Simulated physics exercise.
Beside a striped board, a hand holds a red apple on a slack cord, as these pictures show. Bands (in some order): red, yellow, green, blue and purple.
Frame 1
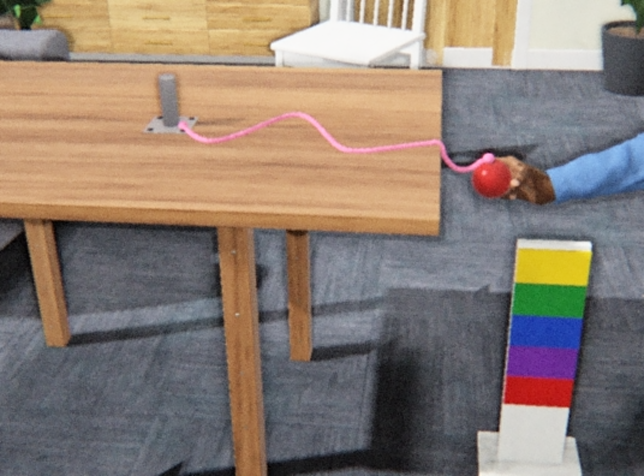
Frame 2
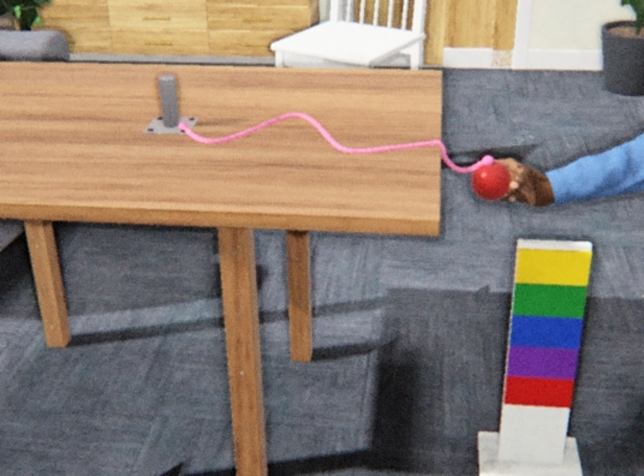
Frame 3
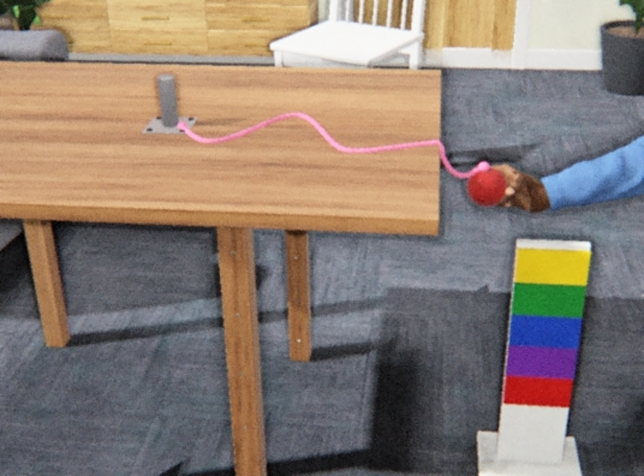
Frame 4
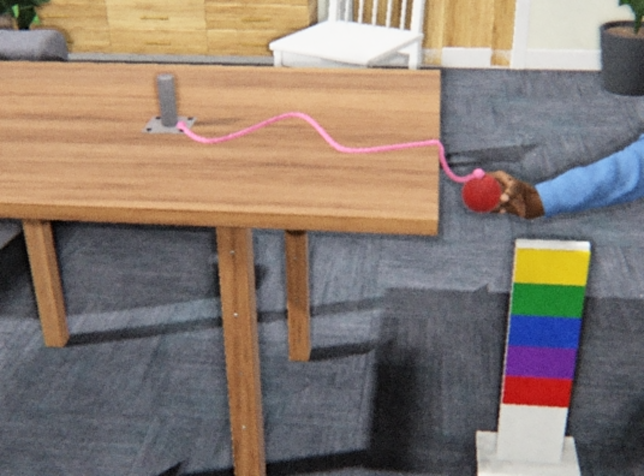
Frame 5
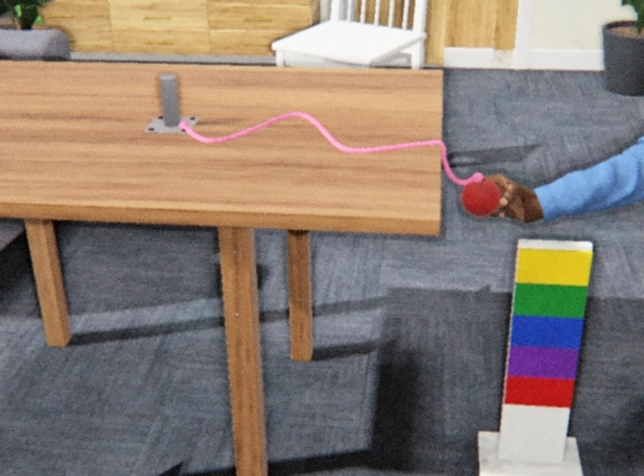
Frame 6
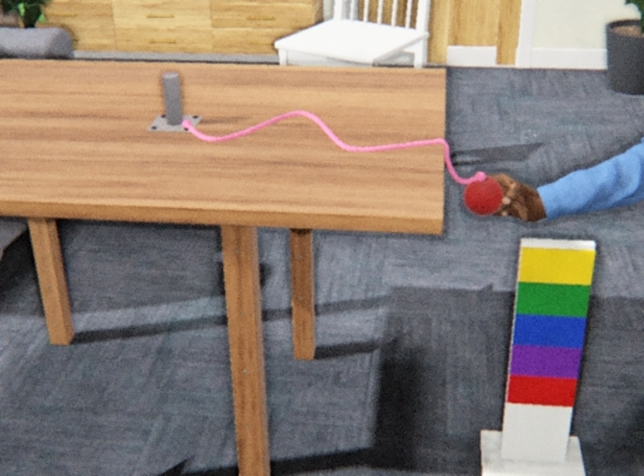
A hand holds a red ball on a slack pink cord just off a wooden table's right edge, lowering it slightly leftward, then keeping it nearly still beside the cord's drape, above a board striped yellow, green, blue, purple and red.
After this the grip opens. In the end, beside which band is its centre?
Beside blue.
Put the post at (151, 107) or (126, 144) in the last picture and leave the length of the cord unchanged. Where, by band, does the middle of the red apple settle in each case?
First try: Green; second try: Green.
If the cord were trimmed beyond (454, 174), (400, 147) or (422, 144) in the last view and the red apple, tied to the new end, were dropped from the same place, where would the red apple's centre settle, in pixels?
Estimated positions in order: (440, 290); (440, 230); (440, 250).
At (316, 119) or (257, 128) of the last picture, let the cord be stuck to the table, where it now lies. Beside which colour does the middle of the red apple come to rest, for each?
In order: Yellow; green.
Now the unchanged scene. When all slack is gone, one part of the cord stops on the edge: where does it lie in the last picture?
It's near (338, 142) in the last picture.
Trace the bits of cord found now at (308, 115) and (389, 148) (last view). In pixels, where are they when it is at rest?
(362, 131) for the first, (444, 196) for the second.
Soon after, apple near (428, 310); level with blue.
Then, apple near (447, 318); level with blue.
At rest, apple near (438, 318); level with blue. Its middle rests at the blue band.
